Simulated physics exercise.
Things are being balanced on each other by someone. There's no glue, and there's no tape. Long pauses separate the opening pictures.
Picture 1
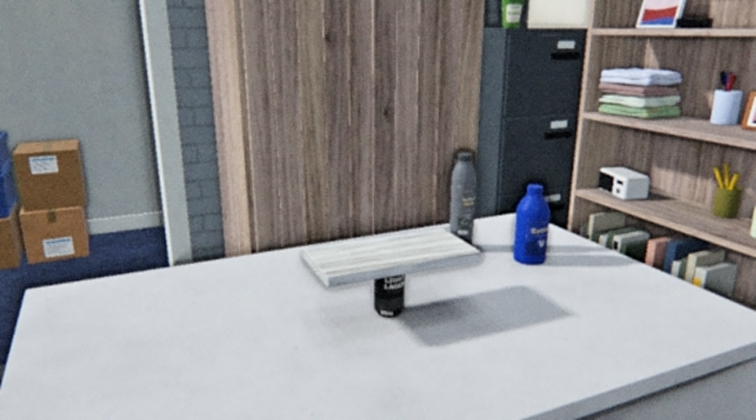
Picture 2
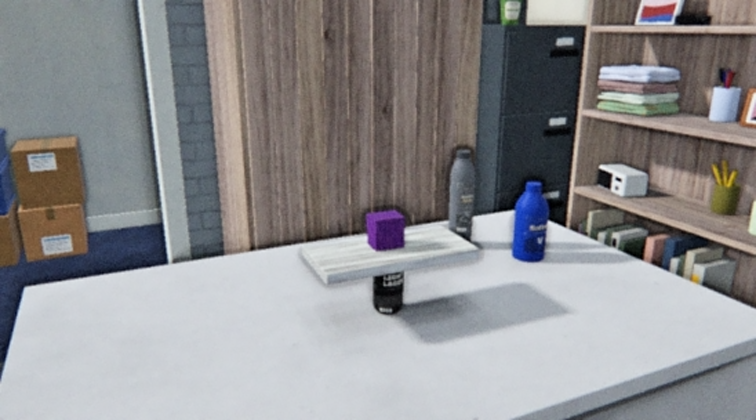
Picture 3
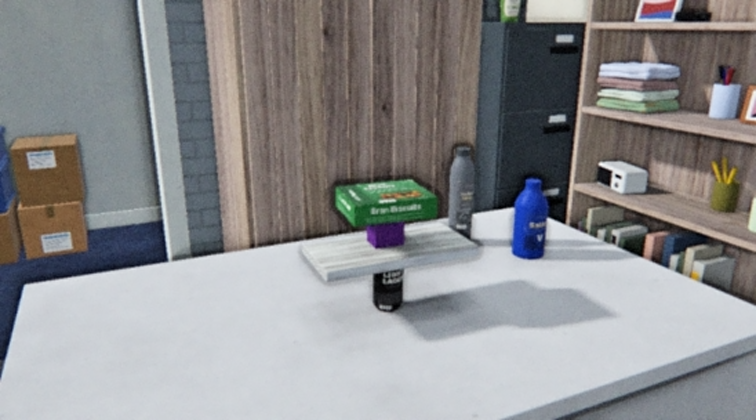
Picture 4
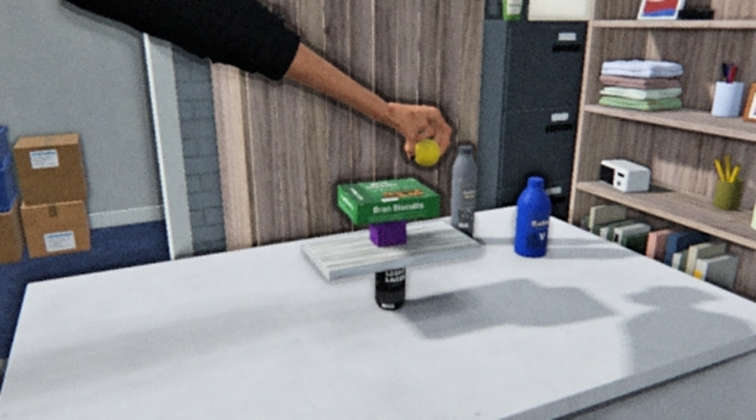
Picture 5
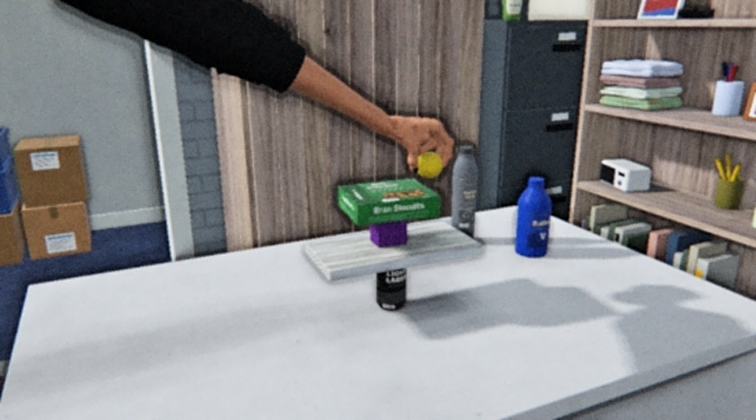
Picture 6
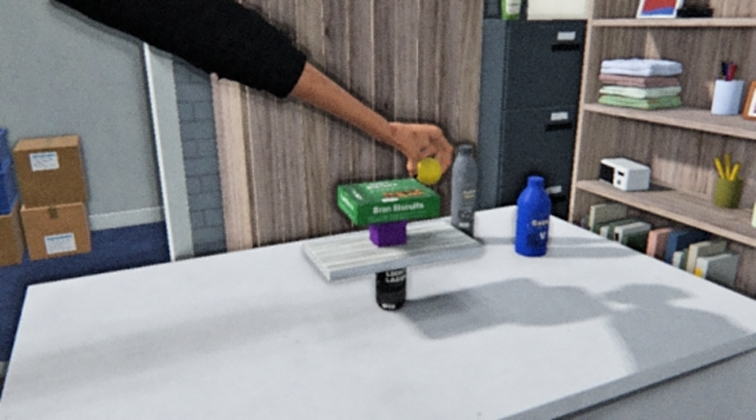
In an office-like room with a wooden panel, dark filing cabinet and shelves behind, a white table is seen from slightly above, the view staying nearly still. A pale board rests on a black can near the middle, with grey and blue bottles to the right and cardboard boxes far left. A purple block appears on the board, then a green box on the block, and a dark-sleeved arm from the upper left lowers a yellow lemon slightly to the box's right side.
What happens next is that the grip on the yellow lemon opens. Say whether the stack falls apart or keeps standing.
Watch - something tips or drops.
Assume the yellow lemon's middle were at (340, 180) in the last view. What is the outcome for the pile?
It collapses.
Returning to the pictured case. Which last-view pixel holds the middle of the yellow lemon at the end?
End position in the final view: Approximately (452, 220).
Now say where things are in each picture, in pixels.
The last thing is not in view yet; black can (389, 287), in the first frame.
The last thing is not in view yet; purple block (386, 231), in the second frame.
The last thing is not in view yet; white board (390, 249), in the third frame.
Coming down; yellow lemon (427, 153); black can (390, 280), in the fourth frame.
Coming down; yellow lemon (429, 165); purple block (388, 227), in the fifth frame.
In place under the hand; yellow lemon (429, 172); white board (392, 248), in the sixth frame.
Then, 0.30 s on from there, yellow lemon now fallen.
Then, 0.40 s on from there, things are still on the move.
In the end, fallen, yellow lemon; the other 6 unmoved. At the end, from the last picture's camera, yellow lemon near (452, 220). The pile gives way.
